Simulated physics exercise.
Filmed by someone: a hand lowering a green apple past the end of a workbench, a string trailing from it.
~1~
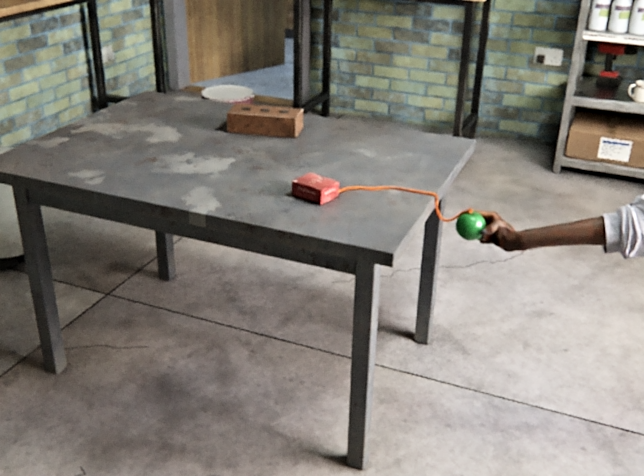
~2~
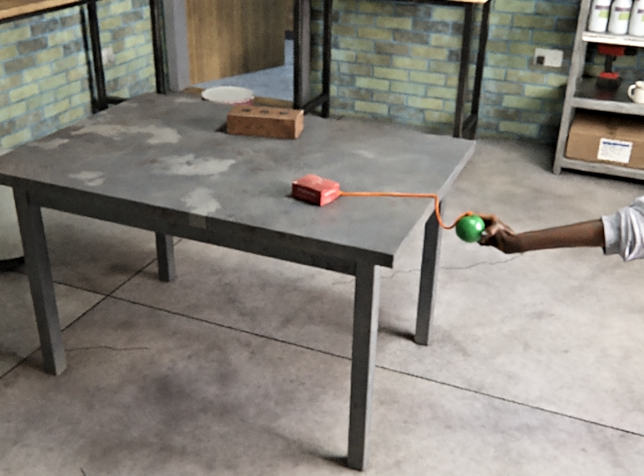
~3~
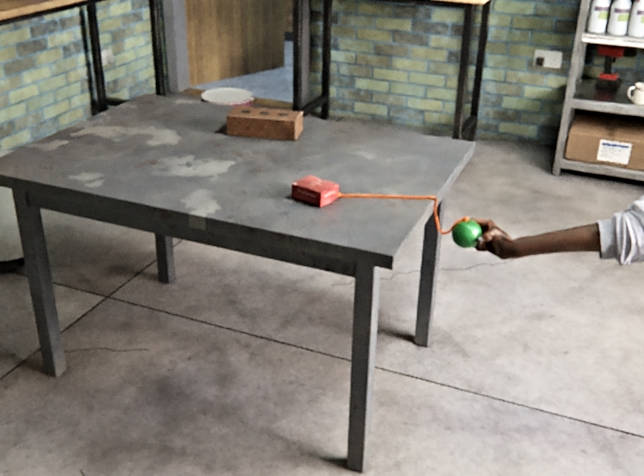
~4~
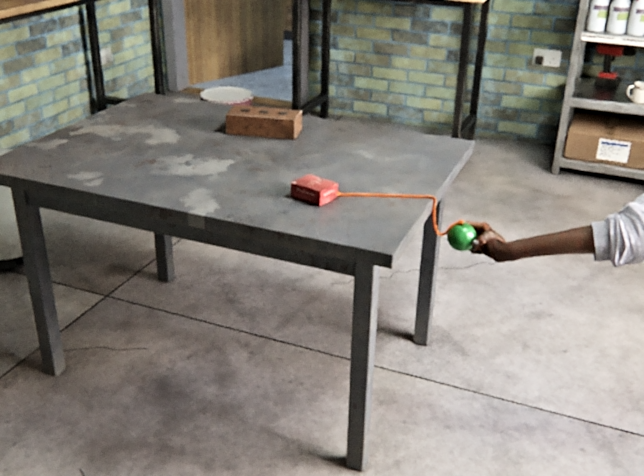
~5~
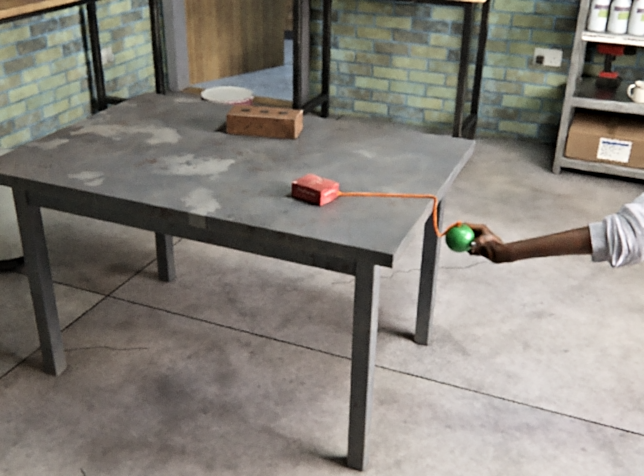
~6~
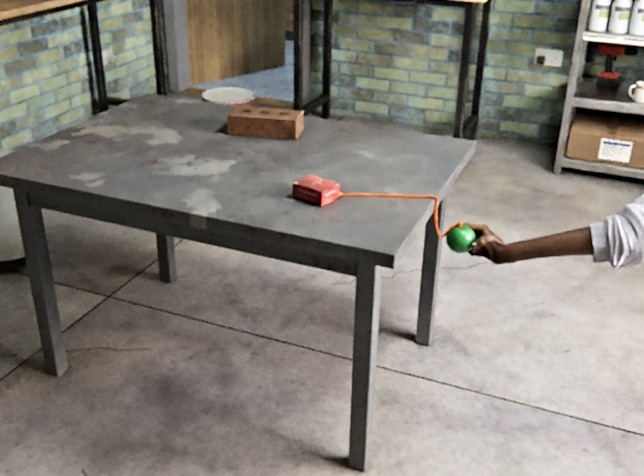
The footage shows a hand at the right holding a green apple beside a gray table, an orange string running from it over the edge to a red box near a brick; the hand shifts slightly left while the box stays still.
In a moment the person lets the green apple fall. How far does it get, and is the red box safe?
The green apple goes all the way down; the red box is yanked off.
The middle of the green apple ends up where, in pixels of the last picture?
Roughly at (332, 441).
Then, 0.30 s after the last picture, apple below the edge near (448, 328); brick unmoved; box tugged along near (392, 192).
Then, 0.58 s after the last picture, apple on the floor near (421, 415); brick unmoved; box down on the floor.
Then, 0.92 s after the last picture, apple on the floor near (389, 427); brick unmoved; box down on the floor.
At rest, apple on the floor near (332, 441); brick unmoved; box down on the floor. The green apple lands on the floor and the red box follows it down.
